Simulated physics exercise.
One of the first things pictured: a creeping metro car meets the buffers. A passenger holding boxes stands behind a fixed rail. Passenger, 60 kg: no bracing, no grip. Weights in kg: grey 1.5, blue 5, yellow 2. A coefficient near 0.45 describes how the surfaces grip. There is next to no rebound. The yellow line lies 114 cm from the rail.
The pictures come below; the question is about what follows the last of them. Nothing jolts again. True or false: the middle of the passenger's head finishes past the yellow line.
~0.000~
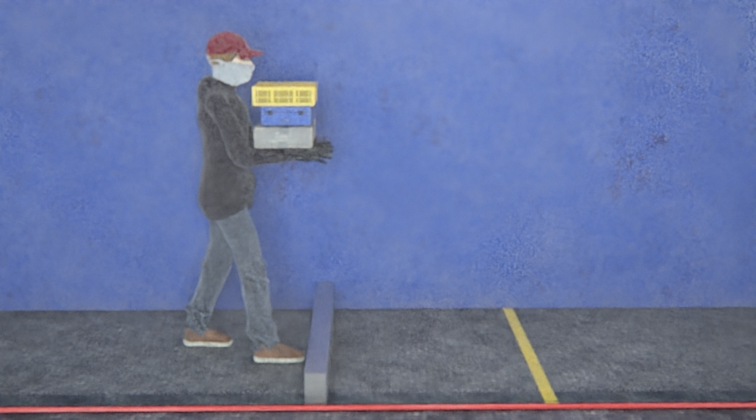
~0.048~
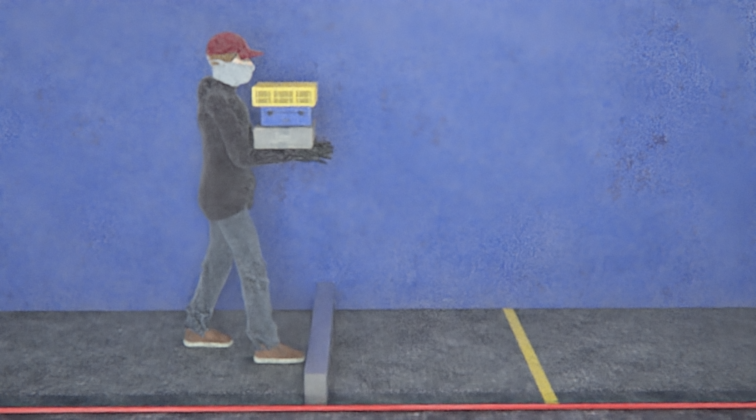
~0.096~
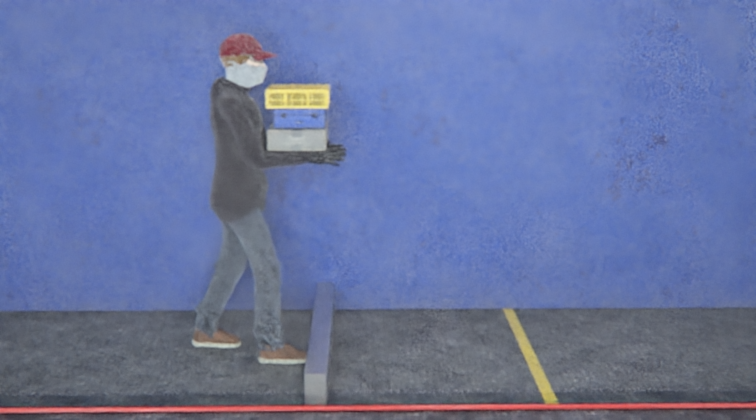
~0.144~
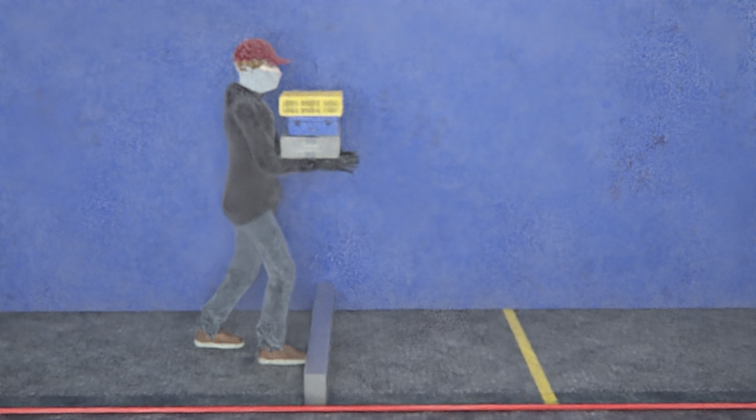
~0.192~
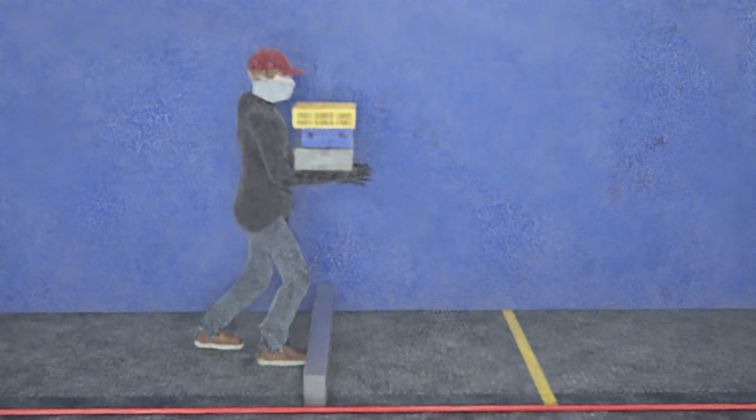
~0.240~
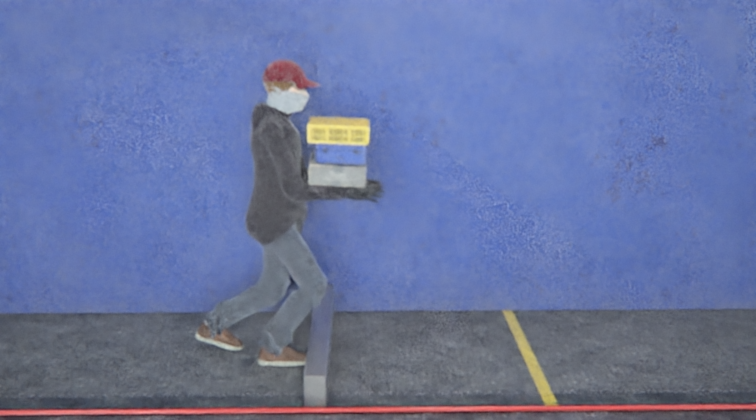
False.
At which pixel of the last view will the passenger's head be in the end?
I'd say about pixel (461, 295).
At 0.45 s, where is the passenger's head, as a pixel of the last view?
At that moment it is roughly at (348, 174).
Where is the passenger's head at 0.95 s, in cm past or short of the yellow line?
Measured short of the mark: Approx. 35 cm.
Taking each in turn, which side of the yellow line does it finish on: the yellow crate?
Result: Yellow crate over it.
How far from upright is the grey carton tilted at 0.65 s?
The angle from upright is close to 120°.
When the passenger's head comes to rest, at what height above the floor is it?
Roughly 30 cm above the floor.
After 0.45 s the passenger's head is 94 cm short of the yellow line, near (348, 174) in the last picture's view; the yellow crate 66 cm short of the yellow line, tilted 30°.
After 0.65 s the passenger's head is 44 cm short of the yellow line, near (445, 262) in the last picture's view.
After 0.95 s the passenger's head is 34 cm short of the yellow line, near (465, 296) in the last picture's view.
At rest, 2.2 s, grey carton stops short of the yellow line; blue toolbox stops short of the yellow line; yellow crate crosses the yellow line; passenger's head stops short of the yellow line.
